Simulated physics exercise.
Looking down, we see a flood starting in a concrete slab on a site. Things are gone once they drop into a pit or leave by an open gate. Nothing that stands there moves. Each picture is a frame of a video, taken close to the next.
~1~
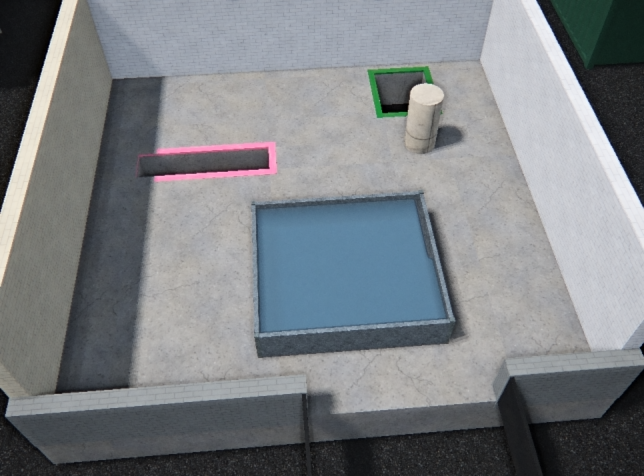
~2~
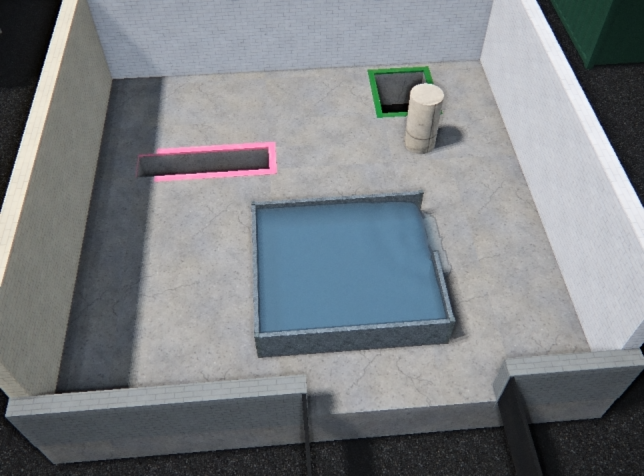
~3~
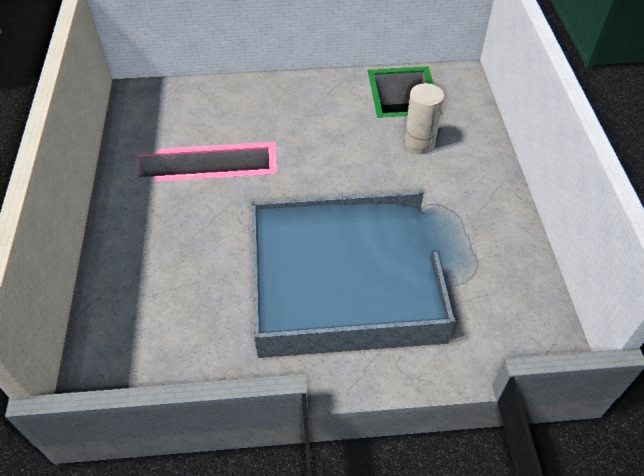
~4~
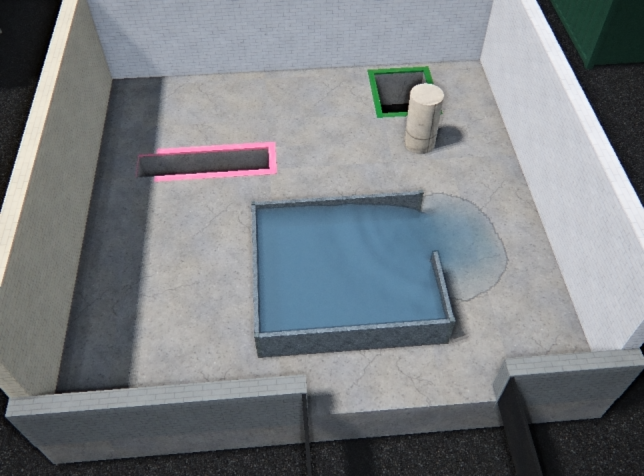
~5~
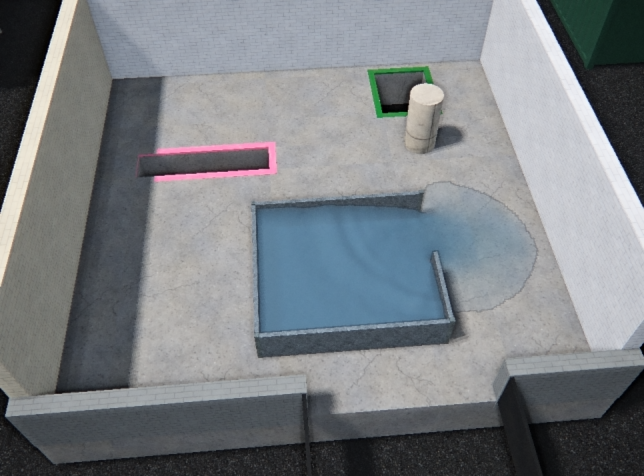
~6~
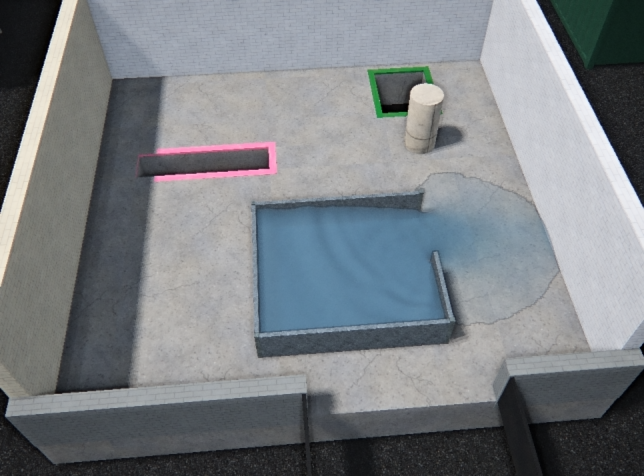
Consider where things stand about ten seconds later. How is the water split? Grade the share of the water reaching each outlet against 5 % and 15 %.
By my reckoning the gate lands between 5 and 15 %, the pink pit stays under 5 %, the green pit goes over 15 %.
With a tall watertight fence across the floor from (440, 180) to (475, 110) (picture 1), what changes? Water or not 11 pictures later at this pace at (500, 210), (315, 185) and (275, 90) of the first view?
Result in the order given: Drowned, unaffected, unaffected.
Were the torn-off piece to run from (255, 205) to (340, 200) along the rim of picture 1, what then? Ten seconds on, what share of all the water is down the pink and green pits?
Per cent: Pink 35, green 20.
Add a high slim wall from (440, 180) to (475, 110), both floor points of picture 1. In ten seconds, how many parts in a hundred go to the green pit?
Share for the green pit - 10 percent.
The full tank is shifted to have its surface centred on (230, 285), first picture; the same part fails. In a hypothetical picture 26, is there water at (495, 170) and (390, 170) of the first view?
Reading them in sequence: Drenched, followed by drenched.
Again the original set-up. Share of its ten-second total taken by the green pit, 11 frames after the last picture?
Around 0 in a hundred.
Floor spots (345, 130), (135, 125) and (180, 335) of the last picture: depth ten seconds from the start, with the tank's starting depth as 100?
Depths of roughly 2, 0 and 2 per cent.
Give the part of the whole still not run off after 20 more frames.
About 98 per cent.
A moment on, water covers 10 % of the floor; the gate 0 %, the pink pit 0 %, the green pit 0 %.
Next, water covers 20 % of the floor; the gate 0 %, the pink pit 0 %, the green pit 0 %.
Then, water covers 30 % of the floor; the gate 0 %, the pink pit 0 %, the green pit 2 %.
Later, water covers 40 % of the floor; the gate 3 %, the pink pit 0 %, the green pit 14 %.
In the end, water covers 45 % of the floor; the gate 8 %, the pink pit 0 %, the green pit 28 %.
